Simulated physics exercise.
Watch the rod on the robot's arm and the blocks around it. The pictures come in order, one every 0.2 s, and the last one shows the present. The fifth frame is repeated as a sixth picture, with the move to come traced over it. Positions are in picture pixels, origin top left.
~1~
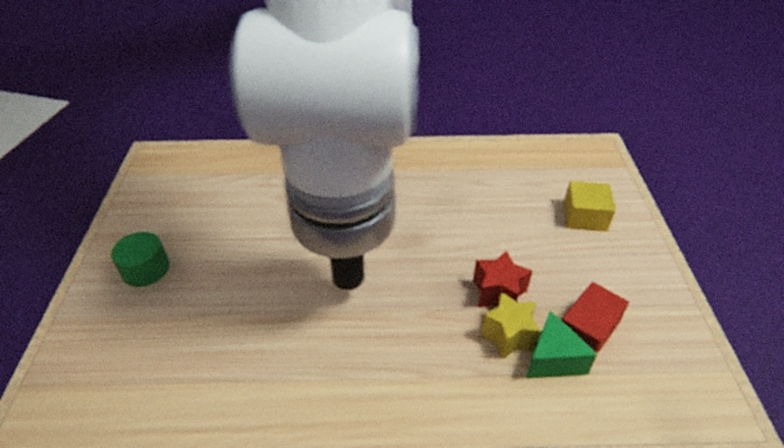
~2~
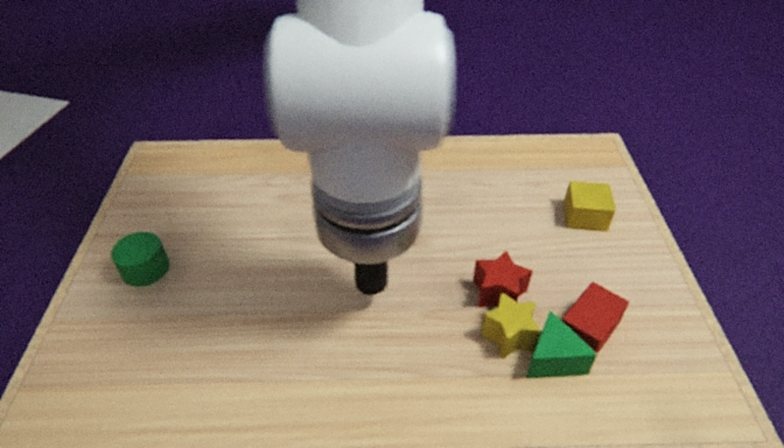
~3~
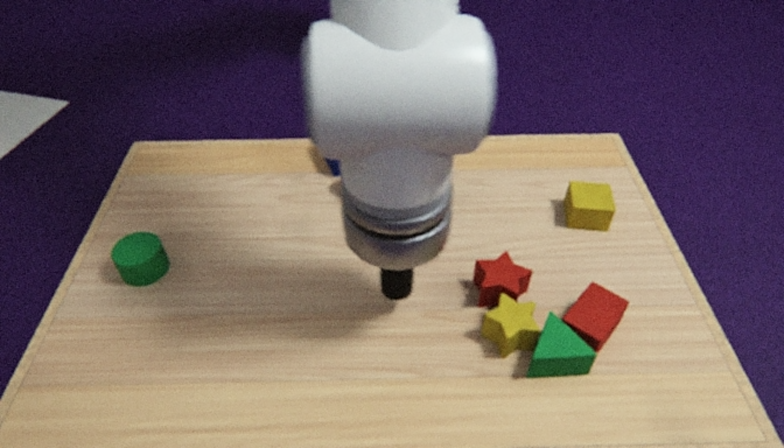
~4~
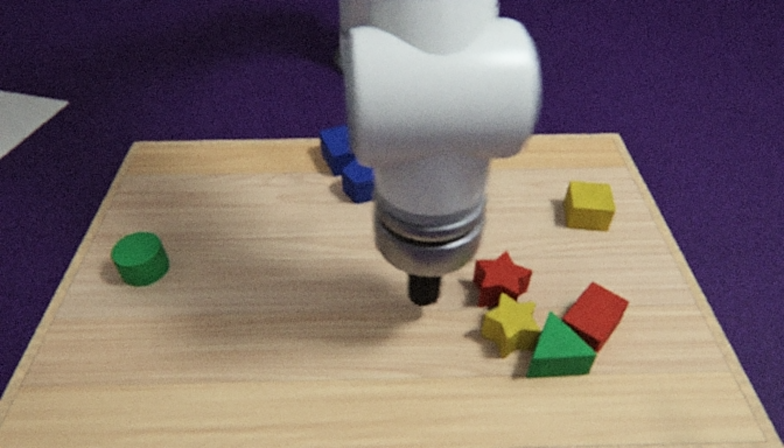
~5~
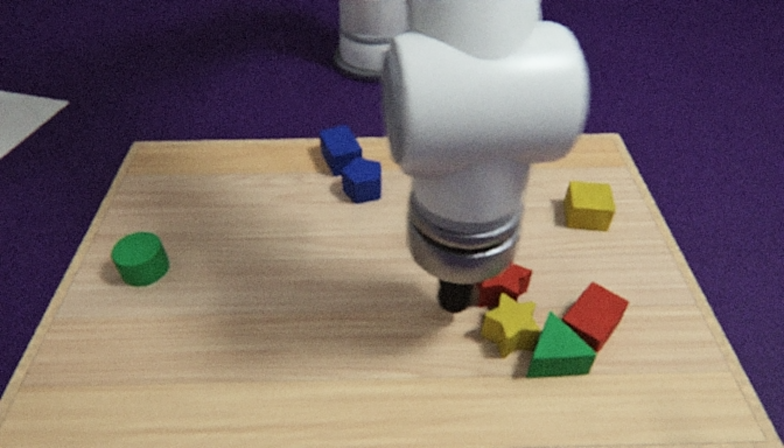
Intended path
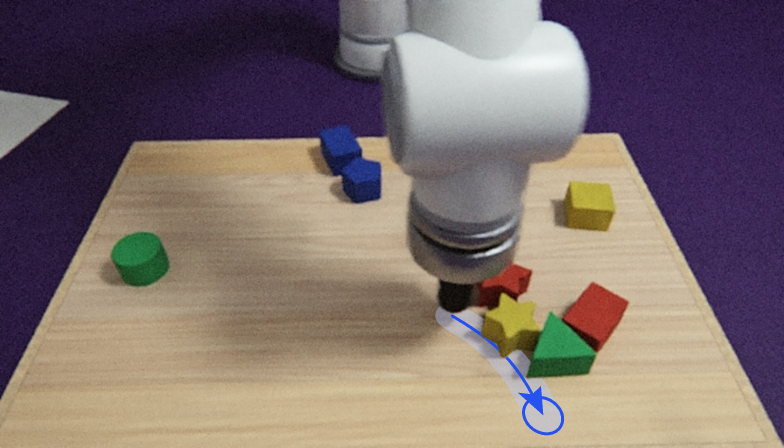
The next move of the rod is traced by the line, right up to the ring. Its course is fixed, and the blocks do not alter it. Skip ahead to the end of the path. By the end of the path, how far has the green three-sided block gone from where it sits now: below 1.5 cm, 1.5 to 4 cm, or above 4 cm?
Once the path ends, it will sit over 4 cm from where it is now.
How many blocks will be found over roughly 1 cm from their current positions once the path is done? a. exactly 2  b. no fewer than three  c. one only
(a)
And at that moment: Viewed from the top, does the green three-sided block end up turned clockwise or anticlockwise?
Seen from above, its turn is counter-clockwise.
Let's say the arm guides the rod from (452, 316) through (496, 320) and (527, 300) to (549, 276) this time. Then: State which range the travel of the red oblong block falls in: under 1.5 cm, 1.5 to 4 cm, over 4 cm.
Less than 1.5 cm.
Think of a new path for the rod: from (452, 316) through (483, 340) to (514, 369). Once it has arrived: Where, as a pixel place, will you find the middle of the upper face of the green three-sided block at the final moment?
I'd say the green three-sided block ends with its top centre at (612, 362).
The line goes from (452, 316) by way of (488, 340) and (519, 373) to (543, 415).
What follows on the original path. One third of the way, rod at (491, 326); yellow star block at (530, 330), turned 20° anticlockwise; green three-sided block at (580, 349).
Two thirds of the way, rod at (524, 360); yellow star block at (565, 356), turned 35° anticlockwise; green three-sided block at (619, 366), turned 20° anticlockwise.
At the end, rod at (548, 402); red star block unmoved; yellow star block at (580, 372), turned 65° anticlockwise; green three-sided block at (629, 369), turned 25° anticlockwise.
